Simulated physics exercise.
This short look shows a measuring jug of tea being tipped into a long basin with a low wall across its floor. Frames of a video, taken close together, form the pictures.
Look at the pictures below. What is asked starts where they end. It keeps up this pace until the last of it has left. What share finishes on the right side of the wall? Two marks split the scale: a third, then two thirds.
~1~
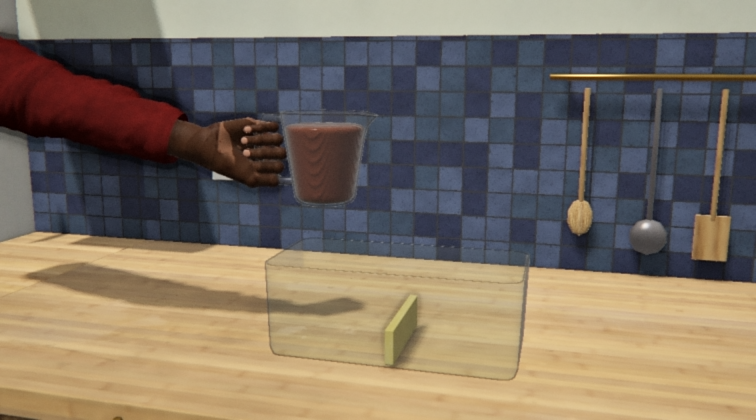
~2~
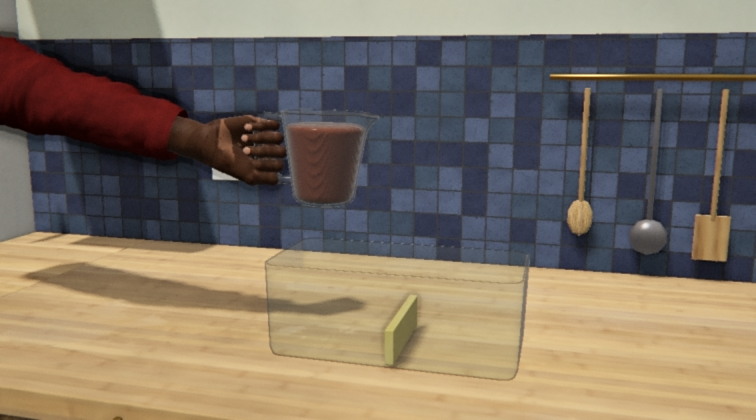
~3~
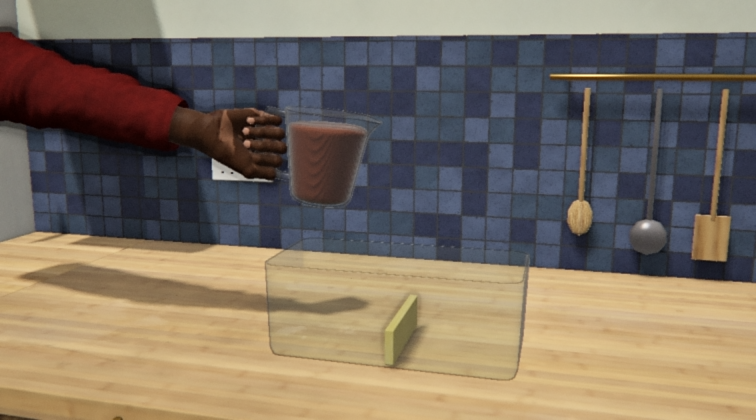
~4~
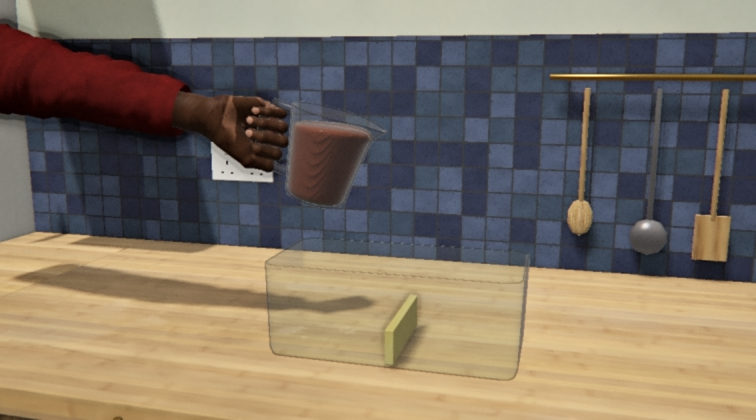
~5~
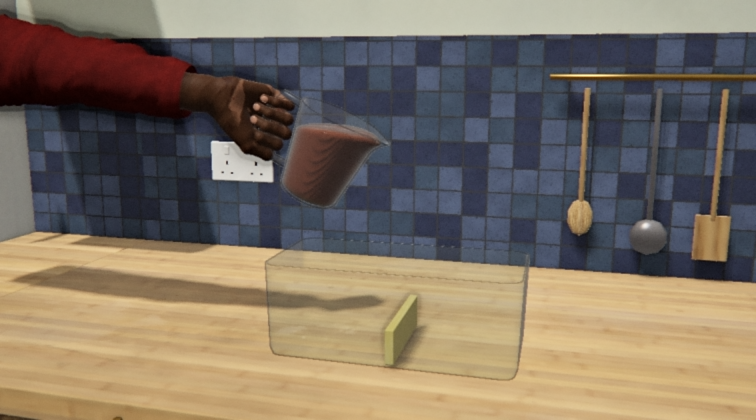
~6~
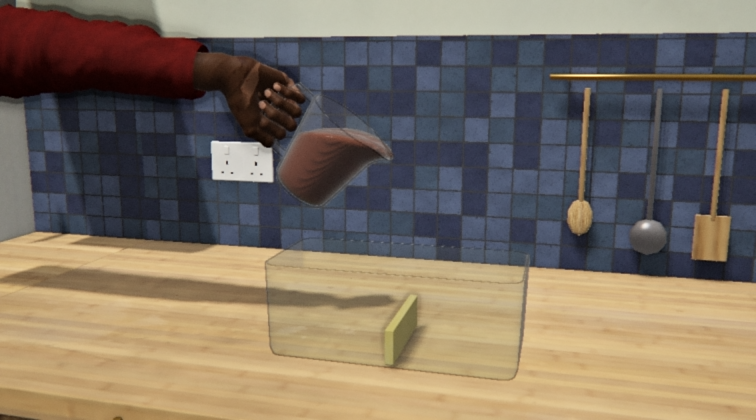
Finally a third to two thirds of it is on the right.
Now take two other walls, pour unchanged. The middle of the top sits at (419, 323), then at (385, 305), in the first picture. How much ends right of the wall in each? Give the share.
My guess is some 35 percent the first time and some 75 percent the second.
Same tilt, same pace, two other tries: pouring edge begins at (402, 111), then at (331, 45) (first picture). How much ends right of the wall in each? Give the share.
80 % and 20 %.
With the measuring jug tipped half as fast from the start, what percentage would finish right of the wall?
About 80 %.
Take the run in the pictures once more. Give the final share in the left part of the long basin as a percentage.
About 50 per cent.
A moment on, the measuring jug is tipped right over and 35 per cent is still to pour, 5 is left of the wall and 36 right of it.
Next, the measuring jug is tipped right over and 1 per cent is still to pour, 45 is left of the wall and 47 right of it.
Then the measuring jug is tipped right over and 0 per cent is still to pour, 49 is left of the wall and 47 right of it.
Later the measuring jug is tipped right over and 0 per cent is still to pour, 50 is left of the wall and 47 right of it.
In the end 50 per cent lies left of the wall, 47 right of it and 3 outside.
